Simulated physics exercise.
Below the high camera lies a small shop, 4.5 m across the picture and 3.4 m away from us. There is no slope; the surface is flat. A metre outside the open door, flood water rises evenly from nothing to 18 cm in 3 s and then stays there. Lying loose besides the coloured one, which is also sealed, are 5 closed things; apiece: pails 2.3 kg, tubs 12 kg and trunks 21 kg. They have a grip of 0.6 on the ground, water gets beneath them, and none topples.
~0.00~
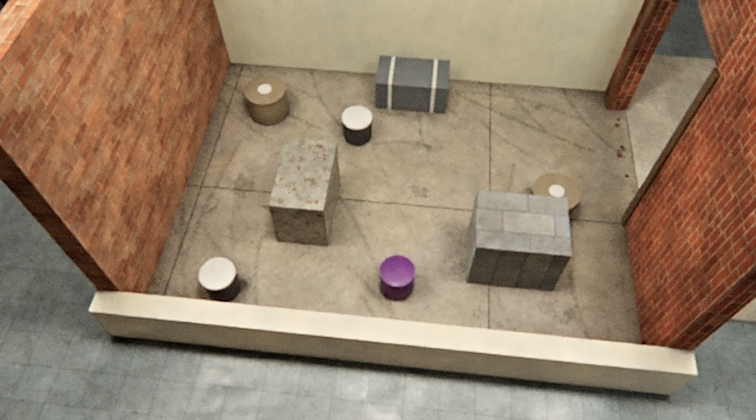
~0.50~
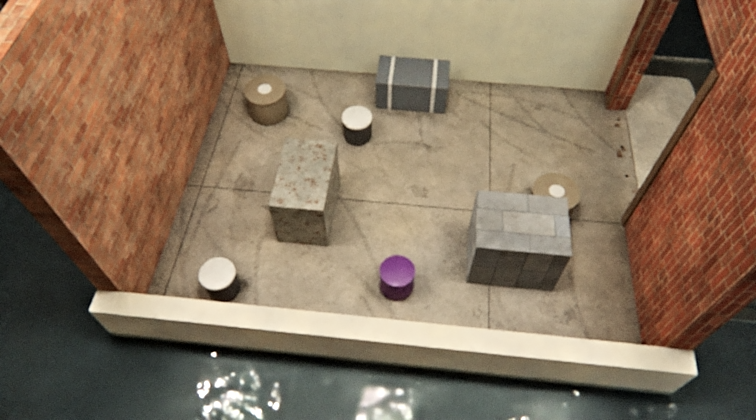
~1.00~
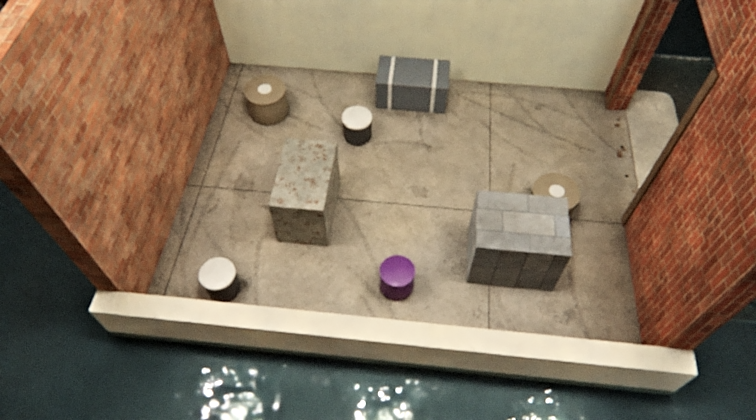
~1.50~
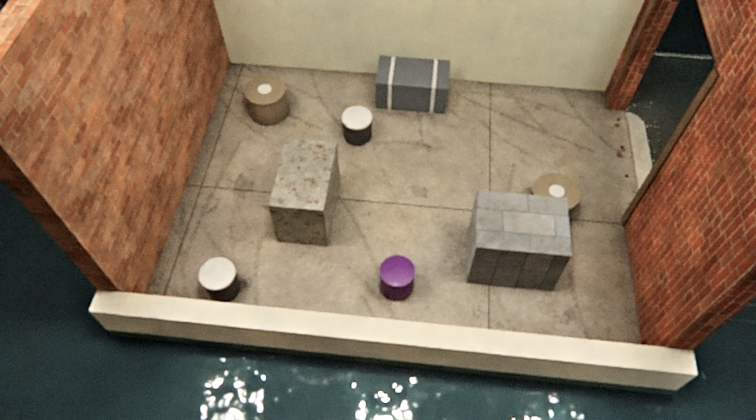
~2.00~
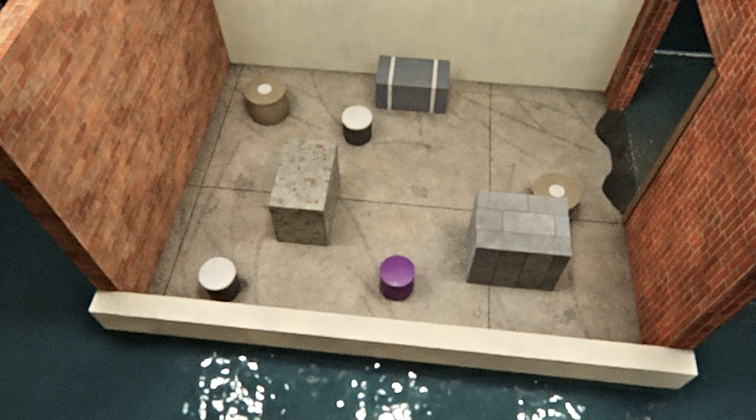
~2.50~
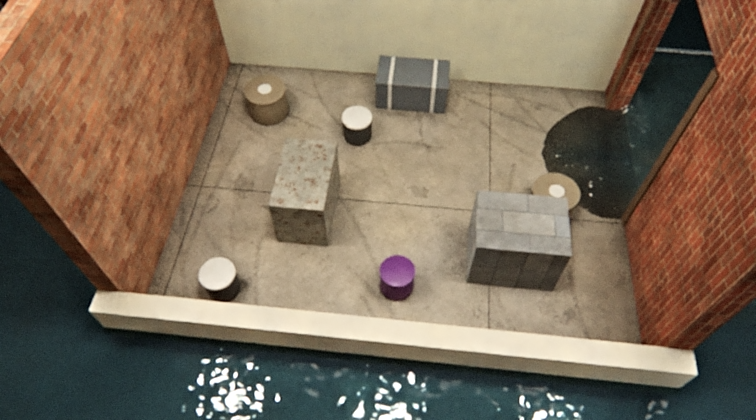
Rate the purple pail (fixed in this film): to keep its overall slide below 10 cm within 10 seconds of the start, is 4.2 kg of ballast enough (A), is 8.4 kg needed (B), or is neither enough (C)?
B.
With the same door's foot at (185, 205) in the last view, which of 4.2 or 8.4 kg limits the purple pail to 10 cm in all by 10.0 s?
Answer: No option succeeds.
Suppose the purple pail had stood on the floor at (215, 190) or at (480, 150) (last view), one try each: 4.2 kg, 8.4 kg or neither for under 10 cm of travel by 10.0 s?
Respectively, neither option succeeds and neither option succeeds.
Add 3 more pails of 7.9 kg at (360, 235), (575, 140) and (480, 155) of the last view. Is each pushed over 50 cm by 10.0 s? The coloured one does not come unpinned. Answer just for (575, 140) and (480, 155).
Order as asked: Goes beyond / goes beyond.
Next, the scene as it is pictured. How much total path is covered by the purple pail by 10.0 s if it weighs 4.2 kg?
Adding it all up, something like 20 cm.
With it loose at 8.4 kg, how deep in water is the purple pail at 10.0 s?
7 cm, roughly.
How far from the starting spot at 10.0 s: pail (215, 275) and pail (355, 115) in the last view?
Shifts: 100 cm / 200 cm.
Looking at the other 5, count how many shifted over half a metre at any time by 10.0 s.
I make it 4.
After 3.5 s the purple pail would be 0 cm from its start with 4.2 kg and 0 cm from its start with 8.4 kg; 0 cm of water round it then.
After 4.5 s the purple pail would be 0 cm from its start with 4.2 kg and 0 cm from its start with 8.4 kg; 0 cm of water round it then.
After 7.0 s the purple pail would be 0 cm from its start with 4.2 kg and 0 cm from its start with 8.4 kg; 2 cm of water round it then.
After 10.0 s the purple pail would be 20 cm from its start with 4.2 kg and 0 cm from its start with 8.4 kg; 7 cm of water round it then.
